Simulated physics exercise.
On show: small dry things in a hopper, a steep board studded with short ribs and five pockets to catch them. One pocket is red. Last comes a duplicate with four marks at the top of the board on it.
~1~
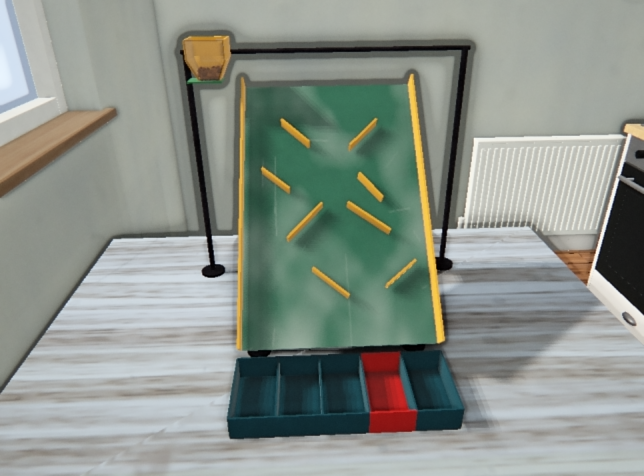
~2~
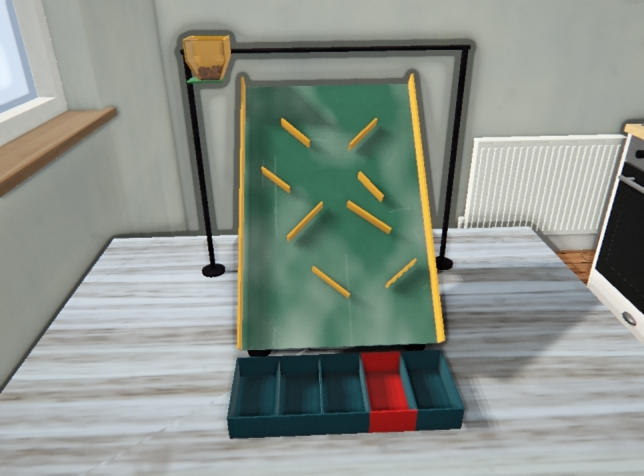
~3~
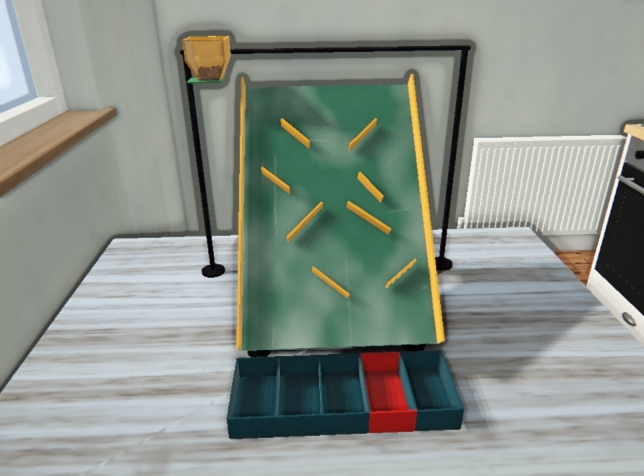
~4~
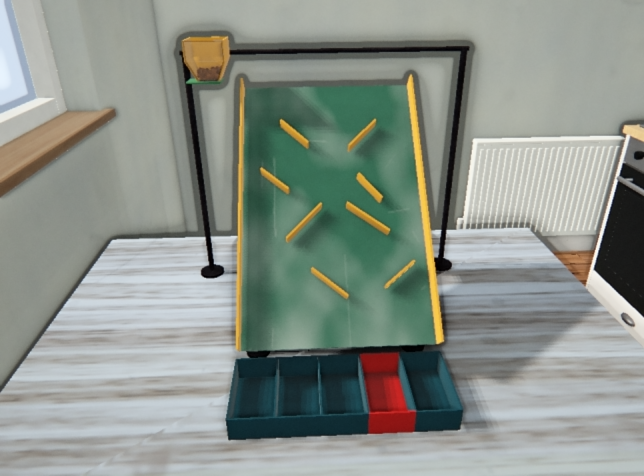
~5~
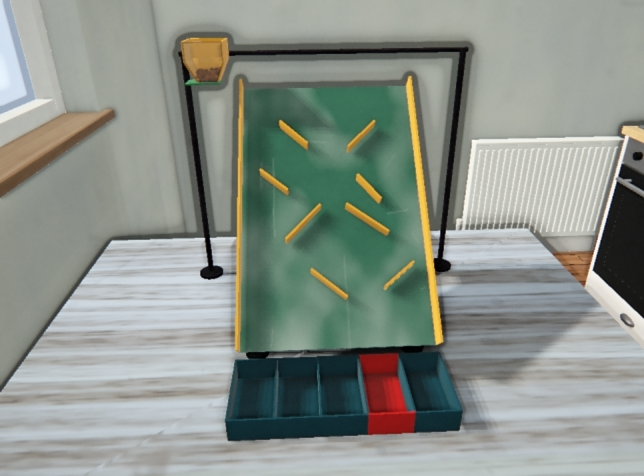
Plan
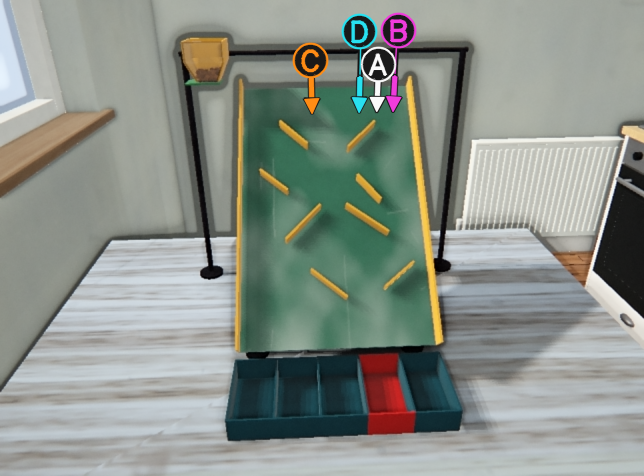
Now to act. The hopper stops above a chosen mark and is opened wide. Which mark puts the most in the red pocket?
Use mark C.
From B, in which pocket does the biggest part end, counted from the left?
The fifth from the left.
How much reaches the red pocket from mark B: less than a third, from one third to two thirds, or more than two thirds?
Mark B gives less than a third.
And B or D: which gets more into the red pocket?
That is mark D.
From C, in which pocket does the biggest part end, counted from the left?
The fourth from the left.
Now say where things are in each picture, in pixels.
Hopper near (210, 71), cereal balls, door shut, in the first picture.
Ribs (282, 119) to (309, 141), (350, 144) to (377, 118), (262, 167) to (289, 187), in the second picture.
Ribs (359, 172) to (383, 197), (287, 237) to (322, 202), (348, 202) to (391, 230), in the third picture.
Ribs (312, 268) to (348, 296), (387, 285) to (415, 260), in the fourth picture.
Red pocket near (391, 422), number 4 of 5 from the left, in the fifth picture.
On the marked copy, mark A meets the board at (376, 106); mark B meets the board at (393, 106); mark C meets the board at (311, 107); mark D meets the board at (359, 107).
With A, a small share in the red pocket, the bulk in other pockets, a small share outside the box.
With B, only a few in the red pocket, all but a few in other pockets, a small share outside the box.
With C, close to half in the red pocket, close to a third in other pockets, a small share outside the box.
With D, close to a quarter in the red pocket, close to two thirds in other pockets, only a few outside the box.
